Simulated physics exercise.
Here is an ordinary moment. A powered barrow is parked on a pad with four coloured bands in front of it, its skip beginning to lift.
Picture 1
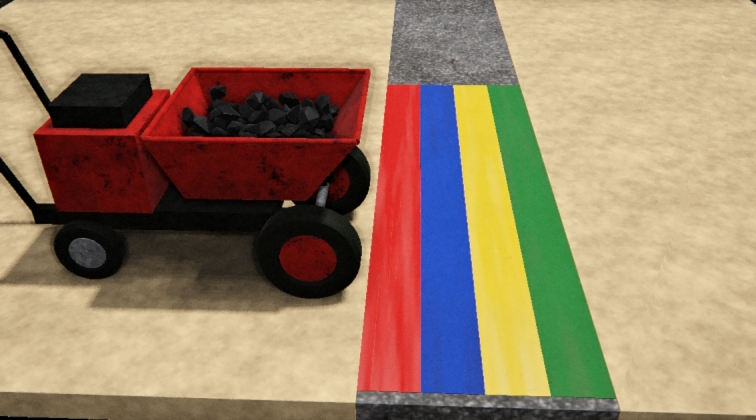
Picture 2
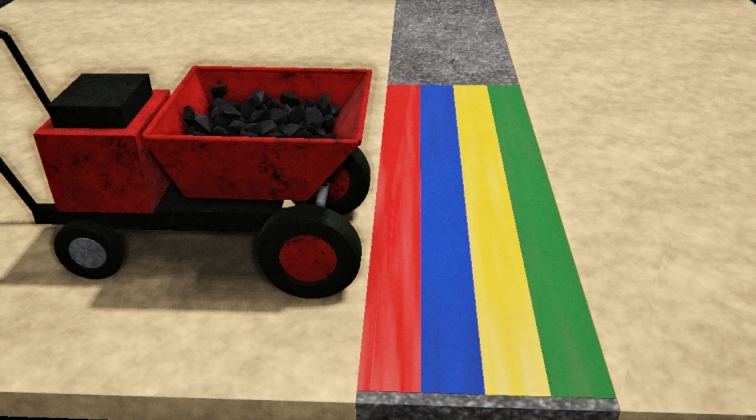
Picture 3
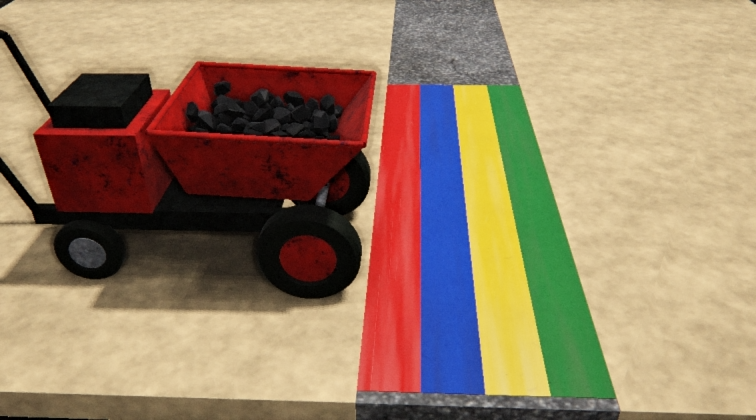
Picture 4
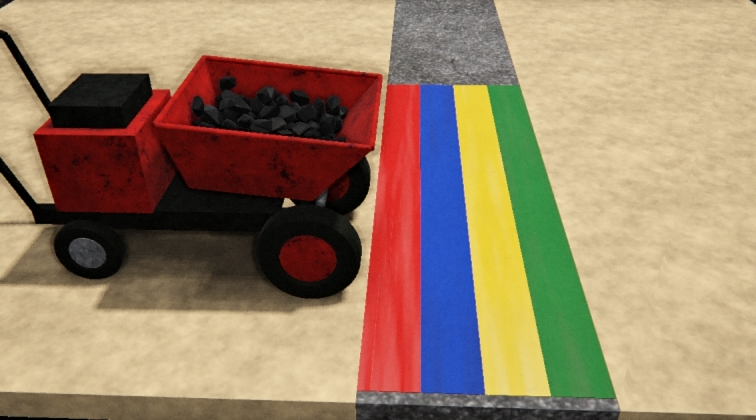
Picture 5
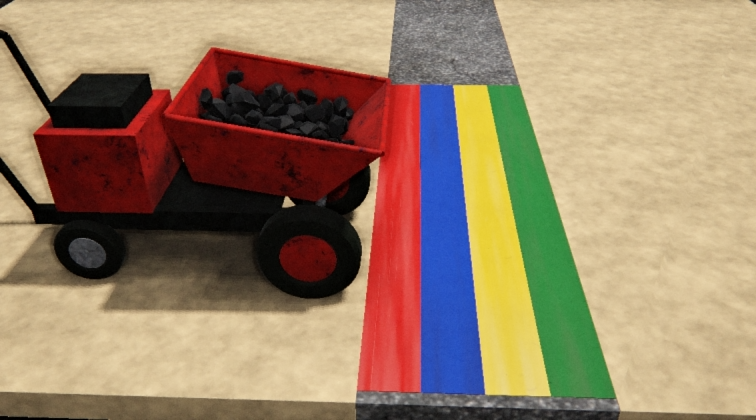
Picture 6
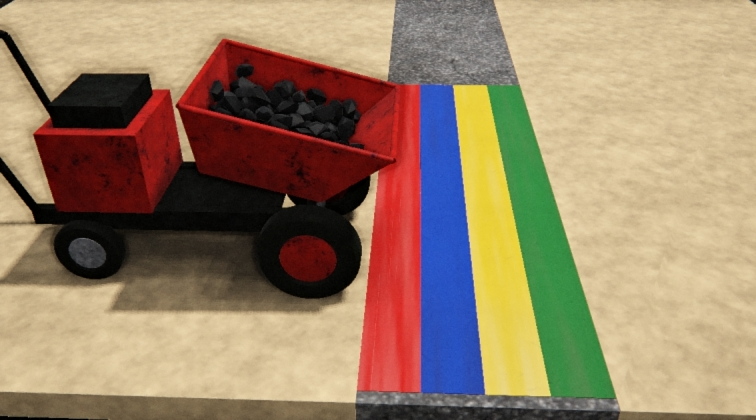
To begin with, a red powered barrow loaded with black lumps of coal stands left of a pad striped red, blue, yellow and green, its skip nearly level. The skip then tilts gradually, its rear rising and its front lip moving right over the red strip, while the wheels stay still.
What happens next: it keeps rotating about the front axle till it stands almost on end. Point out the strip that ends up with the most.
The yellow one ends up with the most.
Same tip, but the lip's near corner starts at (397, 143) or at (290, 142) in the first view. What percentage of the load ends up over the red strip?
Try 1 about 0 %, try 2 about 20 %.
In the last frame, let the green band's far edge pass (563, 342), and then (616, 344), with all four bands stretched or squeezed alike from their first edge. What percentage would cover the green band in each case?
I'd say about 20 % for the first and about 10 % for the second.
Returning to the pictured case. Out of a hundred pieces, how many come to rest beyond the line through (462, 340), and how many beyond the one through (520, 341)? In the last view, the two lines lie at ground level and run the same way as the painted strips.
Around 70 per cent for the first, and 30 per cent for the second.
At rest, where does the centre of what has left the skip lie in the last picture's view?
The centre settles at about (501, 249).
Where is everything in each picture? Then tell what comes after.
The first picture shows lip of the skip at (356, 142), level; top of the load at (258, 119), lumps of coal; red strip at (392, 332); blue strip at (450, 333); yellow strip at (509, 335); green strip at (568, 336).
The second picture shows lip of the skip at (358, 143), level; top of the load at (259, 118).
The third picture shows lip of the skip at (363, 145), tipped barely; top of the load at (263, 117).
The fourth picture shows lip of the skip at (371, 149), tipped a little; top of the load at (256, 110).
The fifth picture shows lip of the skip at (381, 154), tipped a little; top of the load at (247, 103).
The sixth picture shows lip of the skip at (393, 161), tipped clearly; top of the load at (249, 104); red strip at (392, 332); blue strip at (450, 333); yellow strip at (509, 335); green strip at (568, 336).
Soon after the last picture, skip tipped steeply; all in the skip.
A little later, skip tipped right over; most in the skip; a small part over the blue strip; a small part over the yellow strip.
Later still, skip tipped right over; about a quarter in the skip; a small part over the blue strip; about a third over the yellow strip; about a quarter over the green strip; a stray few off the paint.
At rest, skip tipped right over; about a quarter in the skip; a stray few over the red strip; a small part over the blue strip; about a third over the yellow strip; about a quarter over the green strip; a small part off the paint.
